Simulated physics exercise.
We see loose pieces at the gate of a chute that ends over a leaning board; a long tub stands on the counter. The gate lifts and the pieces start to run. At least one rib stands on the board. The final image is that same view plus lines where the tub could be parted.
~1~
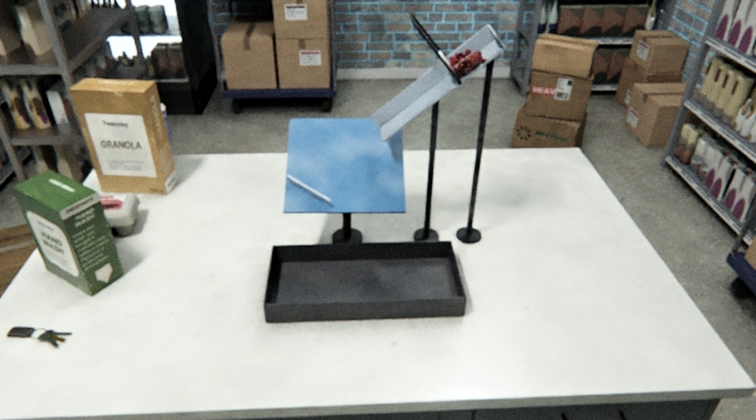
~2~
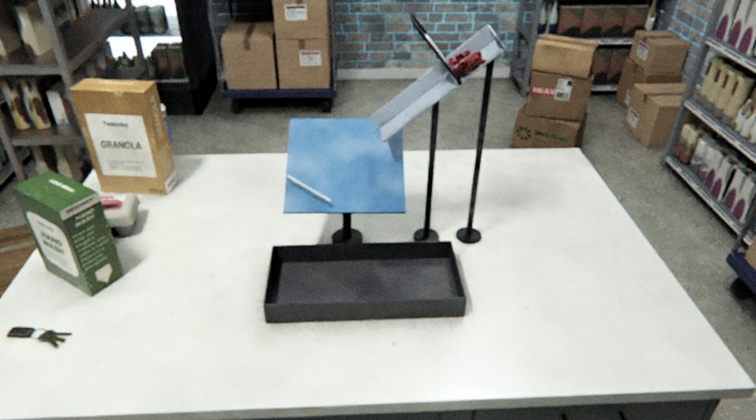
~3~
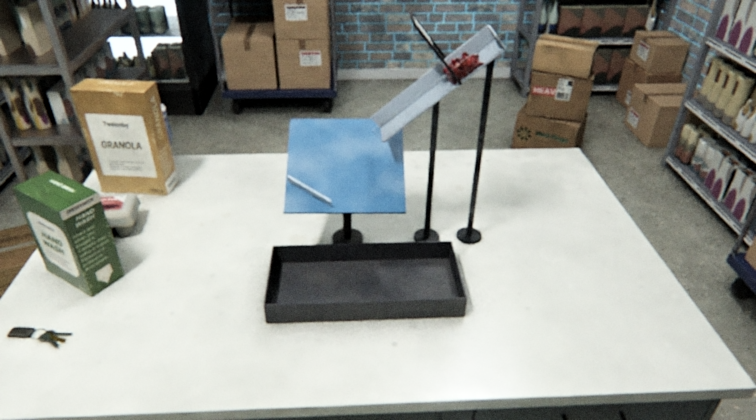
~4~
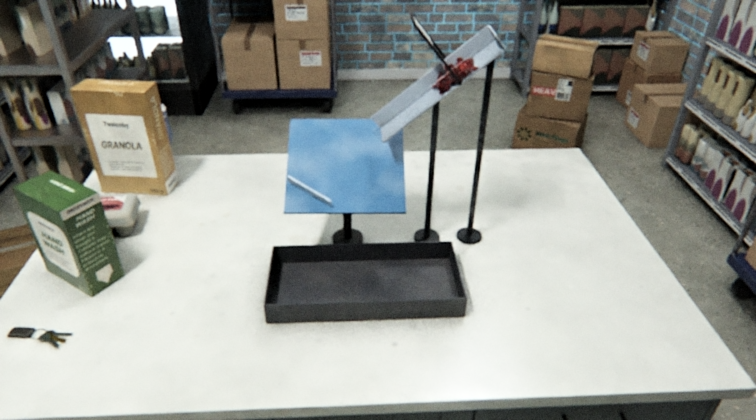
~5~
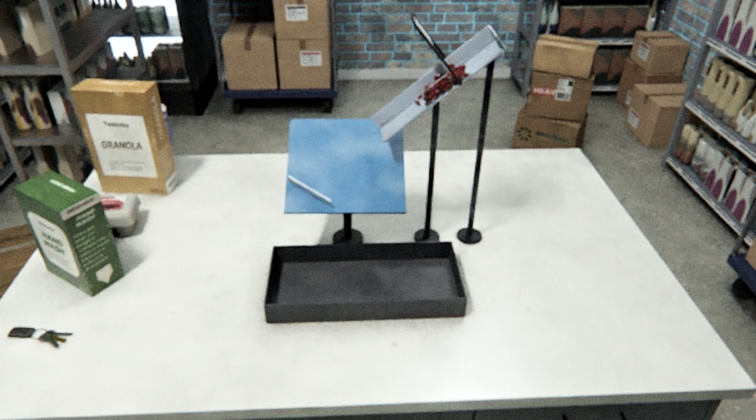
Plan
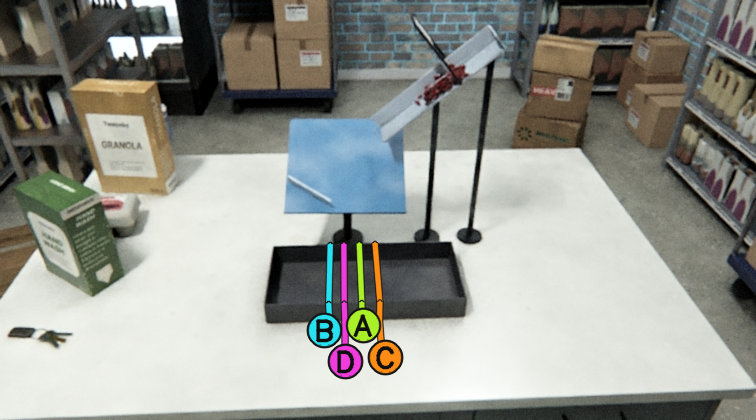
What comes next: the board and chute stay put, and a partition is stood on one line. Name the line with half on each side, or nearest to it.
Take D.
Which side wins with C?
Left.
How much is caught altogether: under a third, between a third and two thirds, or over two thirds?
Between a third and two thirds.
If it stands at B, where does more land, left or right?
Right.
On the marked copy, line A crosses the front rim at (361, 302); line B crosses the front rim at (328, 303); line C crosses the front rim at (379, 301); line D crosses the front rim at (344, 302).
For line A, of what is caught, all but a few on the left of the divider, a small share on the right.
For line B, of what is caught, close to a quarter on the left of the divider, the bulk on the right.
For line C, of what is caught, the whole lot on the left of the divider, none at all on the right.
For line D, of what is caught, close to half on the left of the divider, close to half on the right.
